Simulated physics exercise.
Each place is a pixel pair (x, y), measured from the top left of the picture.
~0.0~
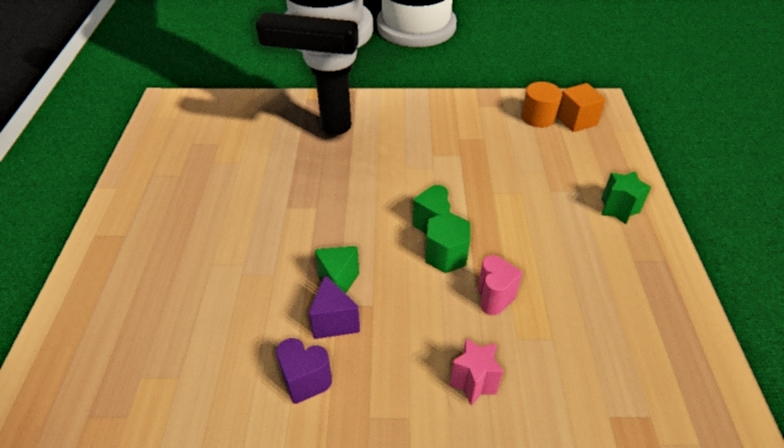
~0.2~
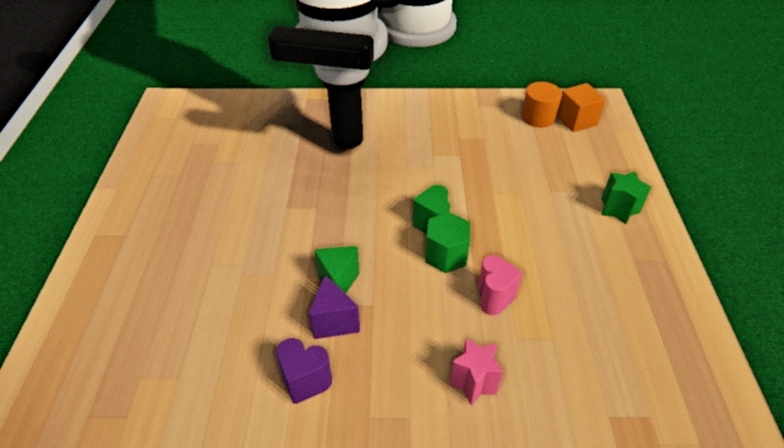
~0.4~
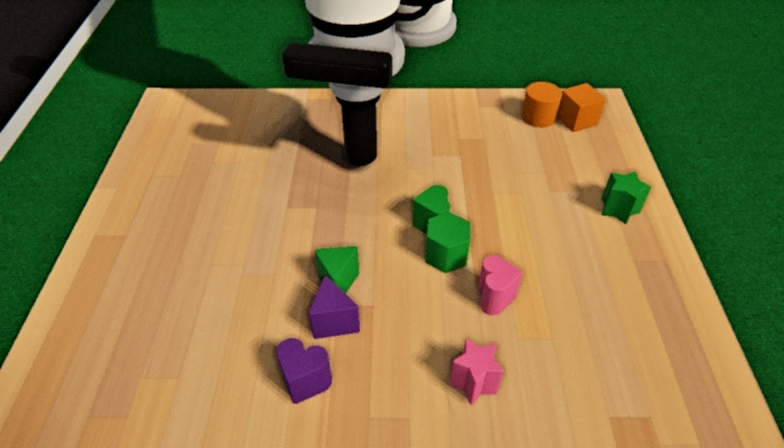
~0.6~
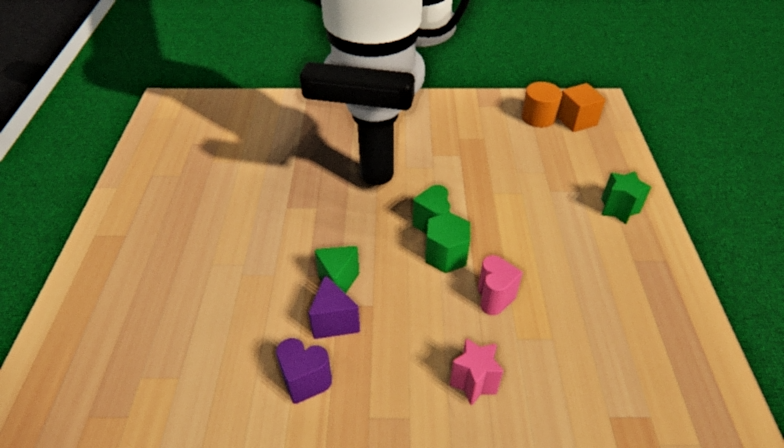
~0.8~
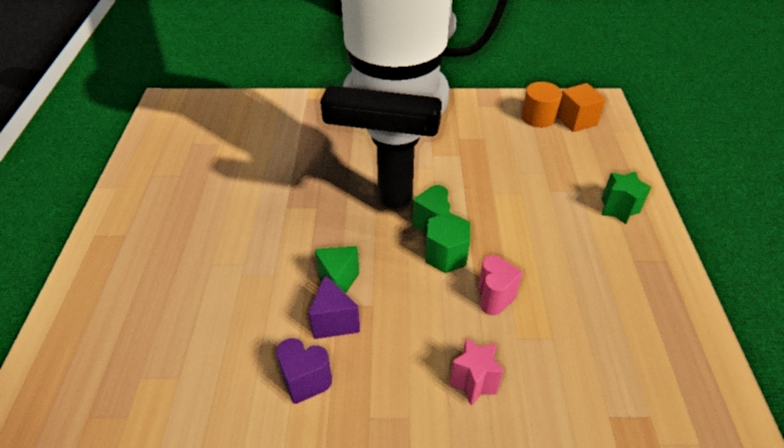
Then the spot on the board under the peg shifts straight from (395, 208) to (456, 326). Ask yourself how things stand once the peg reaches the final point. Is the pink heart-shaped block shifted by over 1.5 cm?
My answer is no.
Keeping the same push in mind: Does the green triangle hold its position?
Answer: Yes.
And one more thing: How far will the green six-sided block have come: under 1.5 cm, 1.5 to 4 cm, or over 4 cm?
That block covers between 1.5 and 4 cm.
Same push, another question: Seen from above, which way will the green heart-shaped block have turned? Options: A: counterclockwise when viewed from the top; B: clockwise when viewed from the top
I'll go with A - counterclockwise when viewed from the top.
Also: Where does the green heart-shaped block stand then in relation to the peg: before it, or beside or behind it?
Fallen away.
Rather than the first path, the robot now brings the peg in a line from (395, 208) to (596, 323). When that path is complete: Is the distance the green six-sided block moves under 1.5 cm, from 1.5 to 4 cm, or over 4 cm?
It ends farther than 4 cm from its spot.
The first path, step by step. One third of the way, peg at (414, 233); green heart-shaped block at (444, 203), turned 60° anticlockwise; green six-sided block at (453, 231).
Two thirds of the way, peg at (434, 272); green heart-shaped block at (444, 203), turned 60° anticlockwise; green six-sided block at (473, 242), turned 25° anticlockwise.
At the end, peg at (458, 316); green triangle still; green heart-shaped block at (444, 203), turned 60° anticlockwise; green six-sided block at (473, 242), turned 25° anticlockwise; pink heart-shaped block still.
